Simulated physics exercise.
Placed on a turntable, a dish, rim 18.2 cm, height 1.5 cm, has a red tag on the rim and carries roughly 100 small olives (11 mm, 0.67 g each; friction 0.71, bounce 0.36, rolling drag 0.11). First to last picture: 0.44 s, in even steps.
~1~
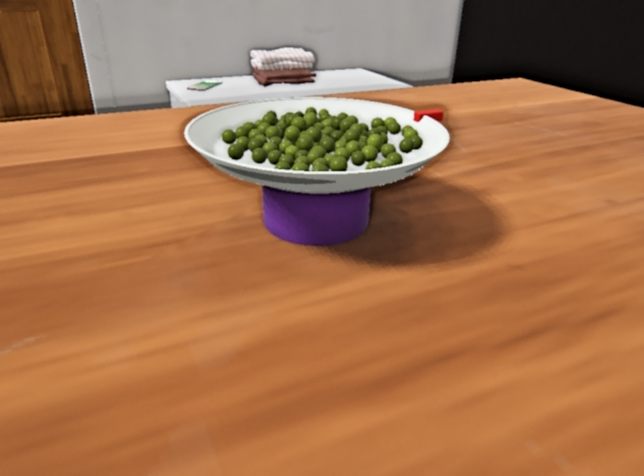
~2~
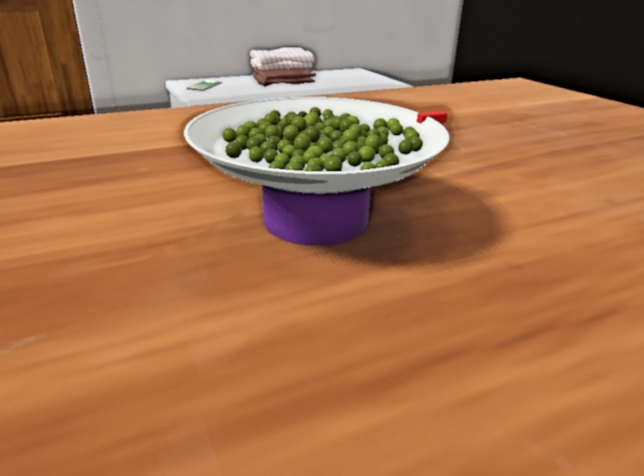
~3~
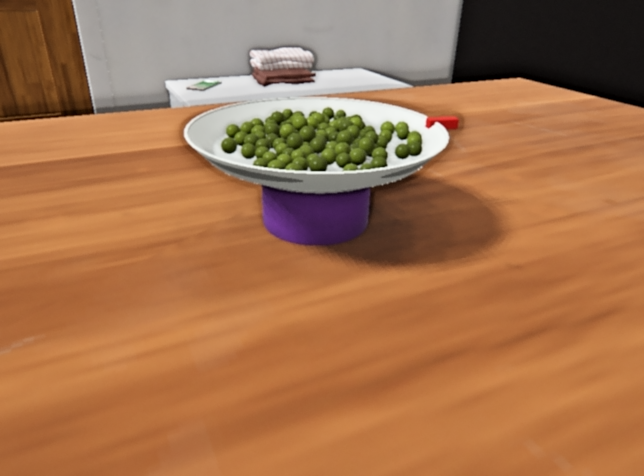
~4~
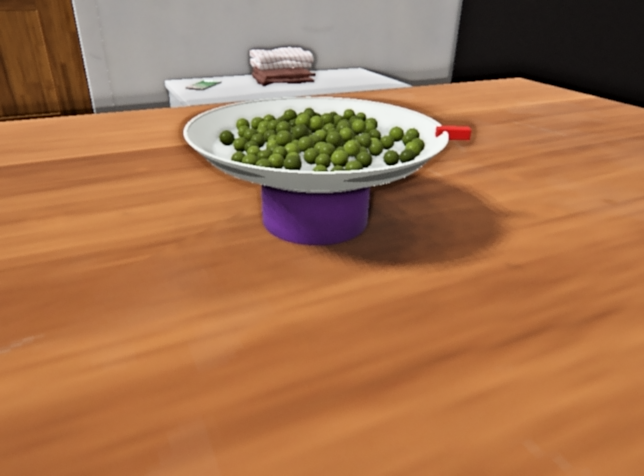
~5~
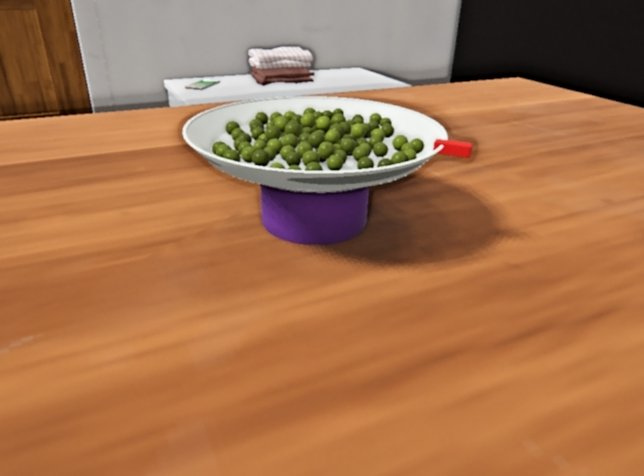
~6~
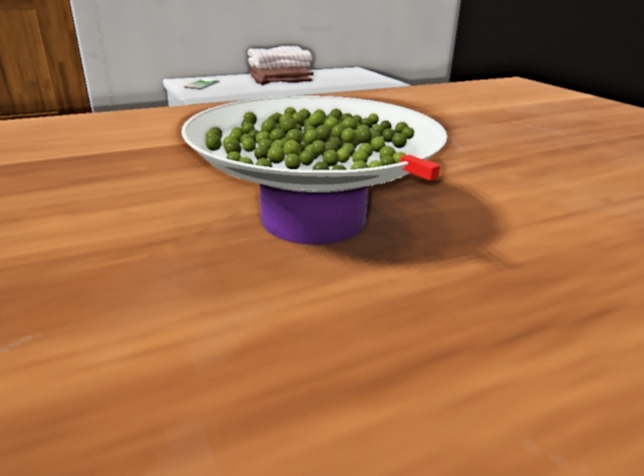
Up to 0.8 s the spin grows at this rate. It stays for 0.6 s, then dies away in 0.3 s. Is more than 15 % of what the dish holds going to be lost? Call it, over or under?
My call: Under.
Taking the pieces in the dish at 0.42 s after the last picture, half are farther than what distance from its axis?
Reading: Near 6.5 cm.
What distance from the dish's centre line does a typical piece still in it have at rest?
I'd put it close to 7.0 cm.
Then, 0.42 s after the last picture, dish 100 %; middle of the pieces not yet landed near (320, 136).
Then, 0.78 s after the last picture, dish 100 %; middle of the pieces not yet landed near (310, 134).
Then, 1.10 s after the last picture, dish 100 %; middle of the pieces not yet landed near (320, 137).
Then, 1.41 s after the last picture, dish 100 %; middle of the pieces not yet landed near (318, 137).
In the end, dish 100 %.
